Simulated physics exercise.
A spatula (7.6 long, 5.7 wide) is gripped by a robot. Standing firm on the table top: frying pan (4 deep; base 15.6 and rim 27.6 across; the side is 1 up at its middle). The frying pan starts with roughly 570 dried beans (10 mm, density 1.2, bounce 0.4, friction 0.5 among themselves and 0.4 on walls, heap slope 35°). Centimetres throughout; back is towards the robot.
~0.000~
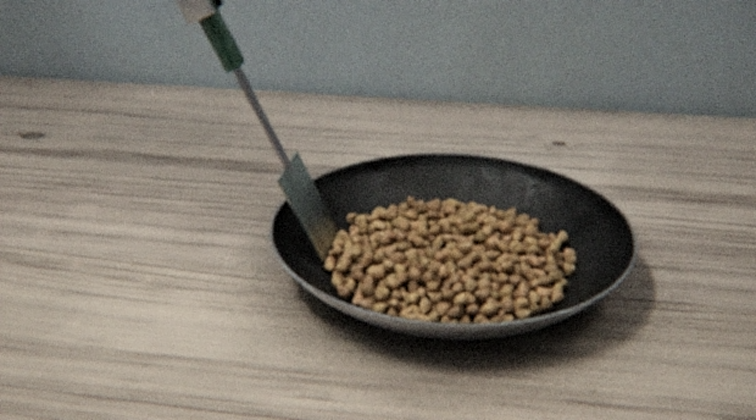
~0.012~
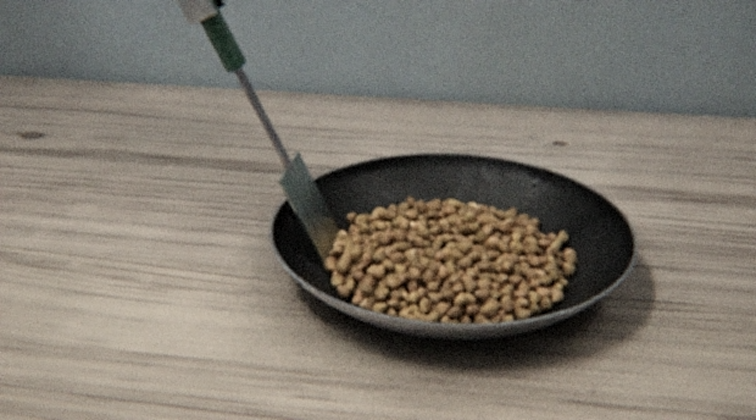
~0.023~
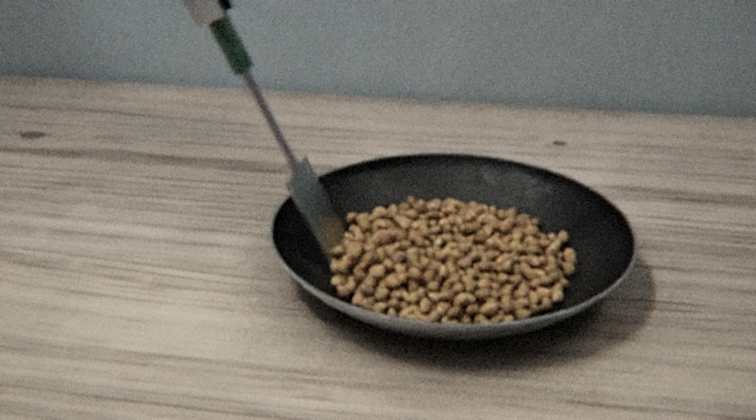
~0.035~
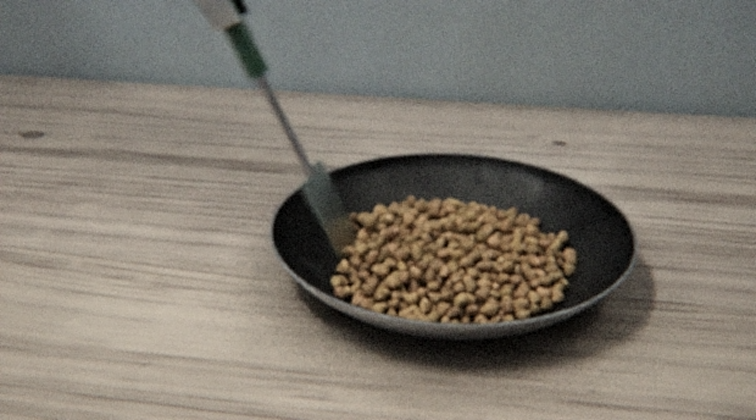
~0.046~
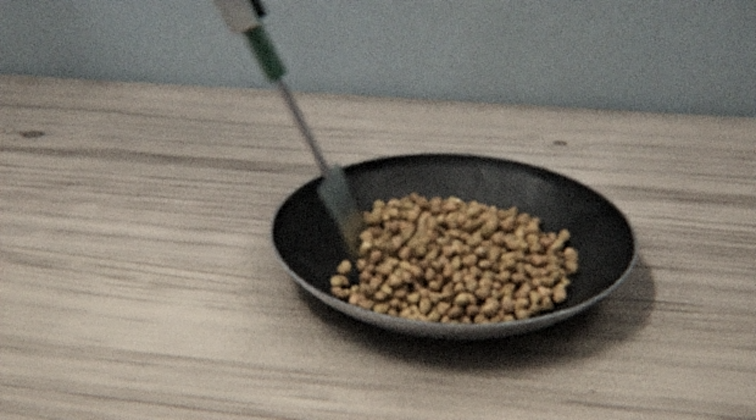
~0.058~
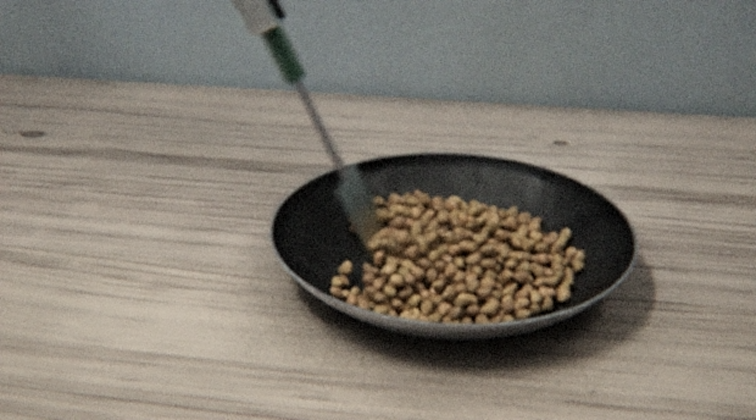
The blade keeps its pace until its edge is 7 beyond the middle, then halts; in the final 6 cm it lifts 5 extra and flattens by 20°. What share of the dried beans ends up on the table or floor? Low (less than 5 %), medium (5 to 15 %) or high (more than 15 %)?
Share on the table or floor: Medium (5 to 15 %).
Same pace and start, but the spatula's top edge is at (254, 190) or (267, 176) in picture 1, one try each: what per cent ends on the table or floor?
Some 10 and 10 per cent.
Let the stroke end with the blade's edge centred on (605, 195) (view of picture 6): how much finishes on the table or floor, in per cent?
Some 20 per cent.
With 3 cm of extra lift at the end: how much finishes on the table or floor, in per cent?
About 10 per cent.
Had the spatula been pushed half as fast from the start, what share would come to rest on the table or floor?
Then about 0 per cent.
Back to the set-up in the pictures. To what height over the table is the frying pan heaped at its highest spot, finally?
About 5.0 cm.
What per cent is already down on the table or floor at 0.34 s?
Roughly 8 per cent.
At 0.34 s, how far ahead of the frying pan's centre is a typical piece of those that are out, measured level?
Some 28 cm.
After 0.09 s, sloping 65°, highest piece 6 above the table; 567 in the frying pan.
After 0.12 s, sloping 59°, highest piece 7 above the table; 567 in the frying pan.
After 0.34 s, sloping 45°, highest piece 5 above the table; 515 in the frying pan, 51 on the table or floor, 1 on the blade or in flight.
After 1.39 s, sloping 45°, highest piece 5 above the table; 515 in the frying pan, 52 on the table or floor.
At rest, 515 in the frying pan, 52 on the table or floor. That is 9 % on the table or floor.
